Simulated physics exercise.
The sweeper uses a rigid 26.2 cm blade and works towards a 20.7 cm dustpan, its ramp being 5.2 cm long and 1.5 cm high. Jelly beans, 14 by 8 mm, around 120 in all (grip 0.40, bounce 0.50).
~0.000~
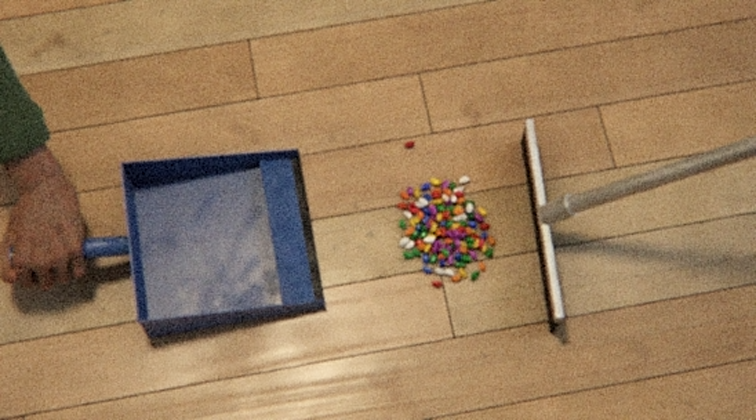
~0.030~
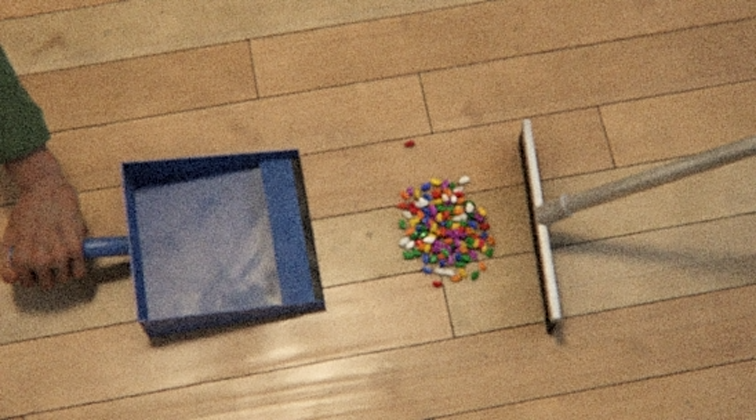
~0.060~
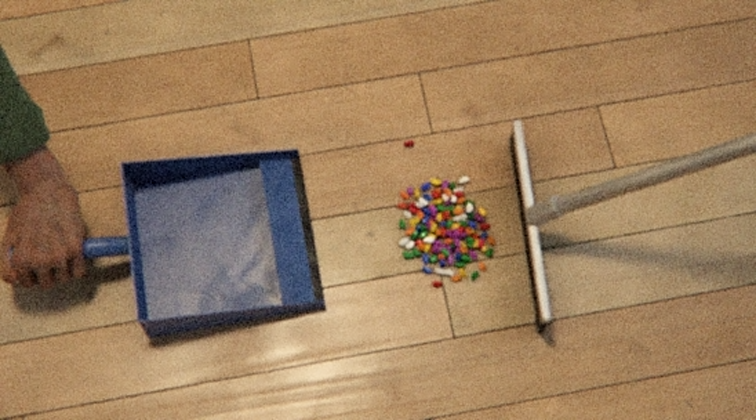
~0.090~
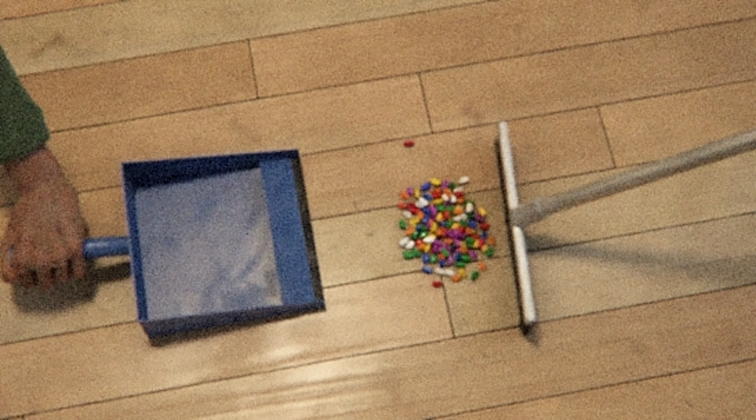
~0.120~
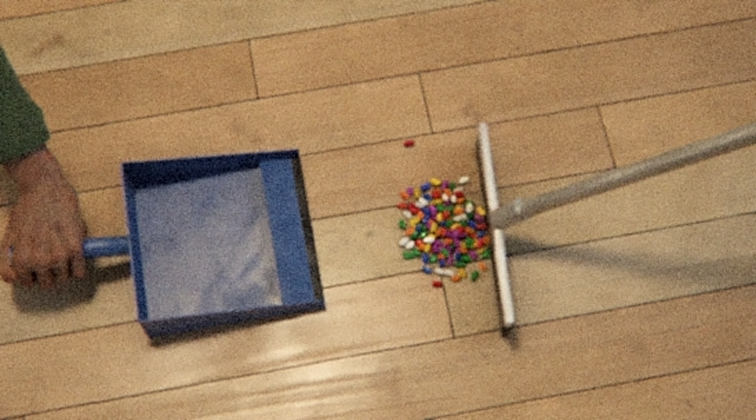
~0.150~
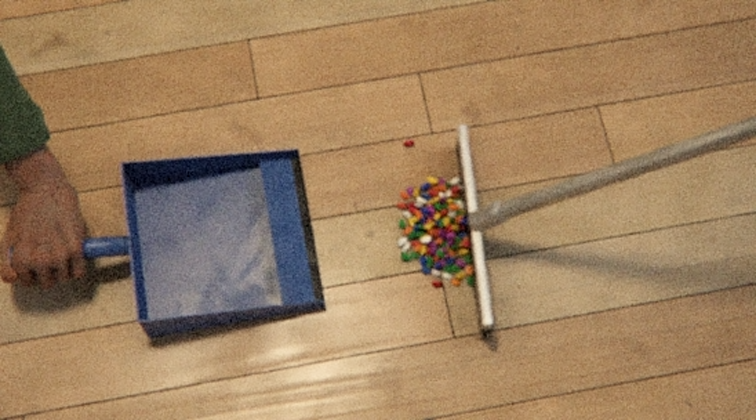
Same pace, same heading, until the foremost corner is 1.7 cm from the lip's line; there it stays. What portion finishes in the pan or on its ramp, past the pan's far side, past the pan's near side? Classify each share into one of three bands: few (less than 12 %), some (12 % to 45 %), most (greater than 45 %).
Classification: Pan - some, far side - few, near side - few.
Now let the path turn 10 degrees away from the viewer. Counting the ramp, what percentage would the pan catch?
Pan plus ramp: Some 35 %.
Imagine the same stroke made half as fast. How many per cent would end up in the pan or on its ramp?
It would be around 30 percent.
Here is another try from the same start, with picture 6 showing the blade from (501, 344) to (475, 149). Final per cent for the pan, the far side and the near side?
Pan: 15, far side: 5, near side: 20.
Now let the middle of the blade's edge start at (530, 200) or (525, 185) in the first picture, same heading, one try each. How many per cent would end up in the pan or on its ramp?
Close to 40 in a hundred, then close to 40 in a hundred.
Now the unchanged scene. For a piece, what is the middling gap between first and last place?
I'd put it near 18 cm.
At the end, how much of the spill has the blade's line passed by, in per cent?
Some 0 percent of it.
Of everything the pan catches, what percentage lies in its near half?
Roughly 50 per cent.
Then, at 0.26 s, middle of the blade 10 cm from the lip; 0 % over the lip, far side 0 %, near side 5 %.
After 0.34 s, middle of the blade 4 cm from the lip; 5 % over the lip, far side 0 %, near side 5 %.
After 0.55 s, middle of the blade 3 cm from the lip; 40 % over the lip, far side 5 %, near side 10 %.
At rest (2.9 s), pan 40 %, far side 5 %, near side 10 %, in front of the lip or behind the blade 50 %.
